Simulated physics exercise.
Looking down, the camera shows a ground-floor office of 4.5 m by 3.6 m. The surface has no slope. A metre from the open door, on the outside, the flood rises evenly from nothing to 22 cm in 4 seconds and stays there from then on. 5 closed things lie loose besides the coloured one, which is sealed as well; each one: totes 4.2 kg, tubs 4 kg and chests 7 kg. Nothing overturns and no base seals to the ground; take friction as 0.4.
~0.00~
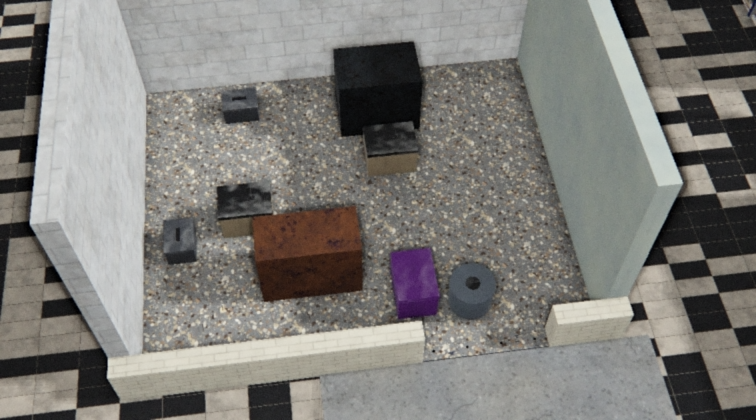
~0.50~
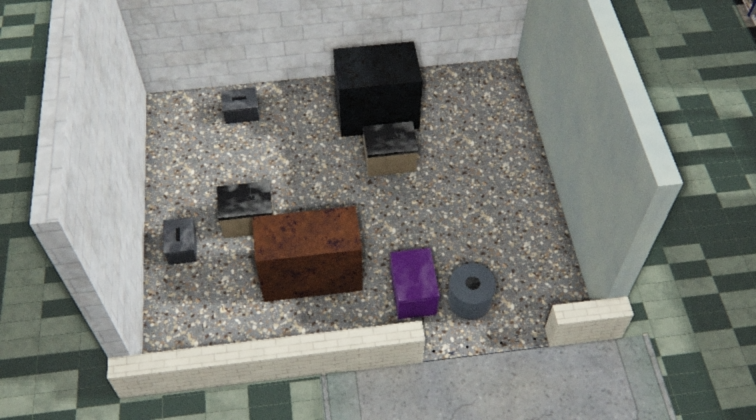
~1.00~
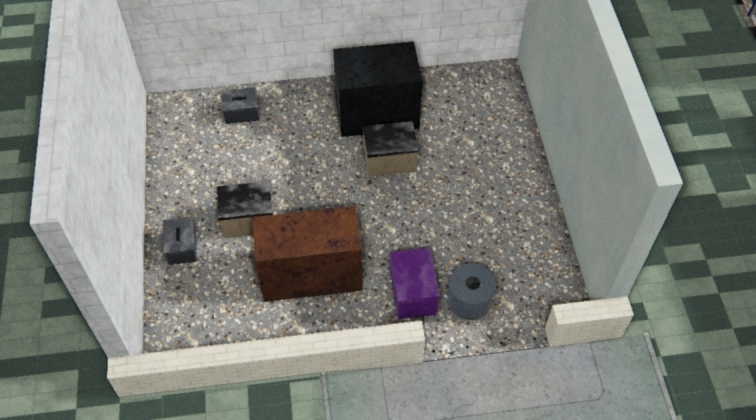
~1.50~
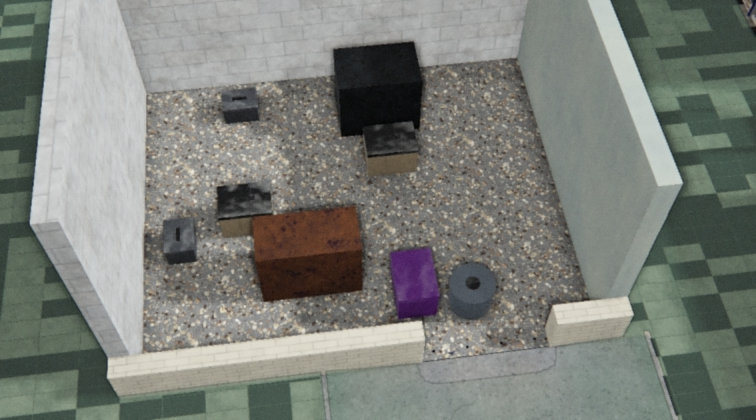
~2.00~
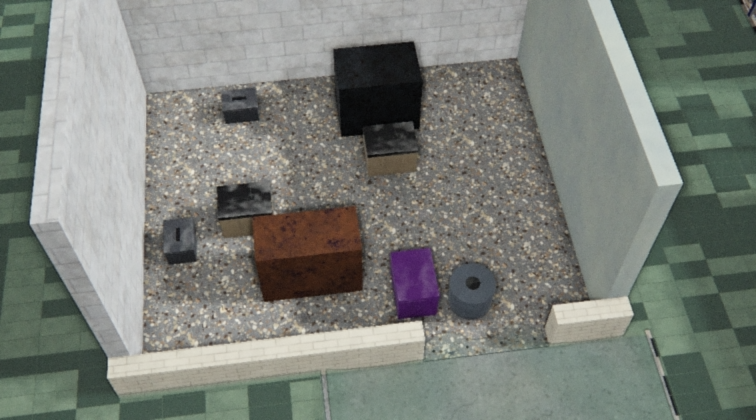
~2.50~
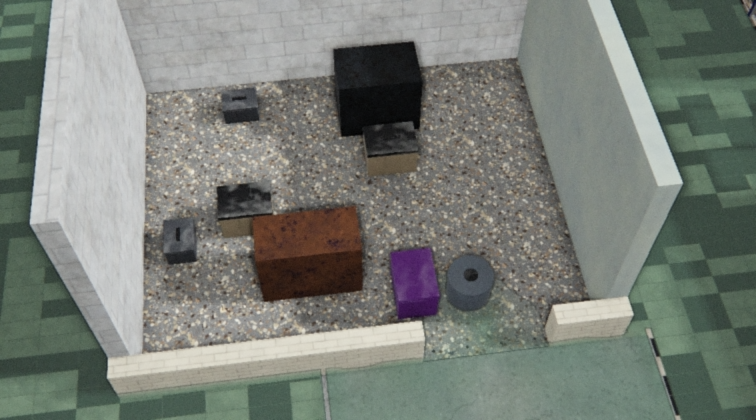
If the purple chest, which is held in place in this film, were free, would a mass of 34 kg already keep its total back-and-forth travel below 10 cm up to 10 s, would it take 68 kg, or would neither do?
Going by the pictures, it is pinned by the lighter mass already.
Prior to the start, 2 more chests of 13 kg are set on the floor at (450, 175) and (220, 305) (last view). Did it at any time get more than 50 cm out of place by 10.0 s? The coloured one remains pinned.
In the order given, beyond the mark and then within the mark.
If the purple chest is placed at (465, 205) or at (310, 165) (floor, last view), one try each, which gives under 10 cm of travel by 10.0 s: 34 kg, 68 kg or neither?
In order, both loads succeed and both loads succeed.
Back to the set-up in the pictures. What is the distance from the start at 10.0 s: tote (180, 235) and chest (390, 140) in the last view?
Respectively 50 and 200 centimetres.
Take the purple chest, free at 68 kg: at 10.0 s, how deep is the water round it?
6 cm, roughly.
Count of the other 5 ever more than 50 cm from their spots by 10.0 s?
Total: 3.
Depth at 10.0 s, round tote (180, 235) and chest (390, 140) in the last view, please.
I'd put it at 6 cm and 9 cm respectively.
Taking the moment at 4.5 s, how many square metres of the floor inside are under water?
Wet: Near 6.0 m2.
After 3.5 s the purple chest would be 0 cm from its start with 34 kg and 0 cm from its start with 68 kg; 4 cm of water round it then.
After 4.5 s the purple chest would be 0 cm from its start with 34 kg and 0 cm from its start with 68 kg; 6 cm of water round it then.
After 7.0 s the purple chest would be 0 cm from its start with 34 kg and 0 cm from its start with 68 kg; 6 cm of water round it then.
After 10.0 s the purple chest would be 0 cm from its start with 34 kg and 0 cm from its start with 68 kg; 6 cm of water round it then.
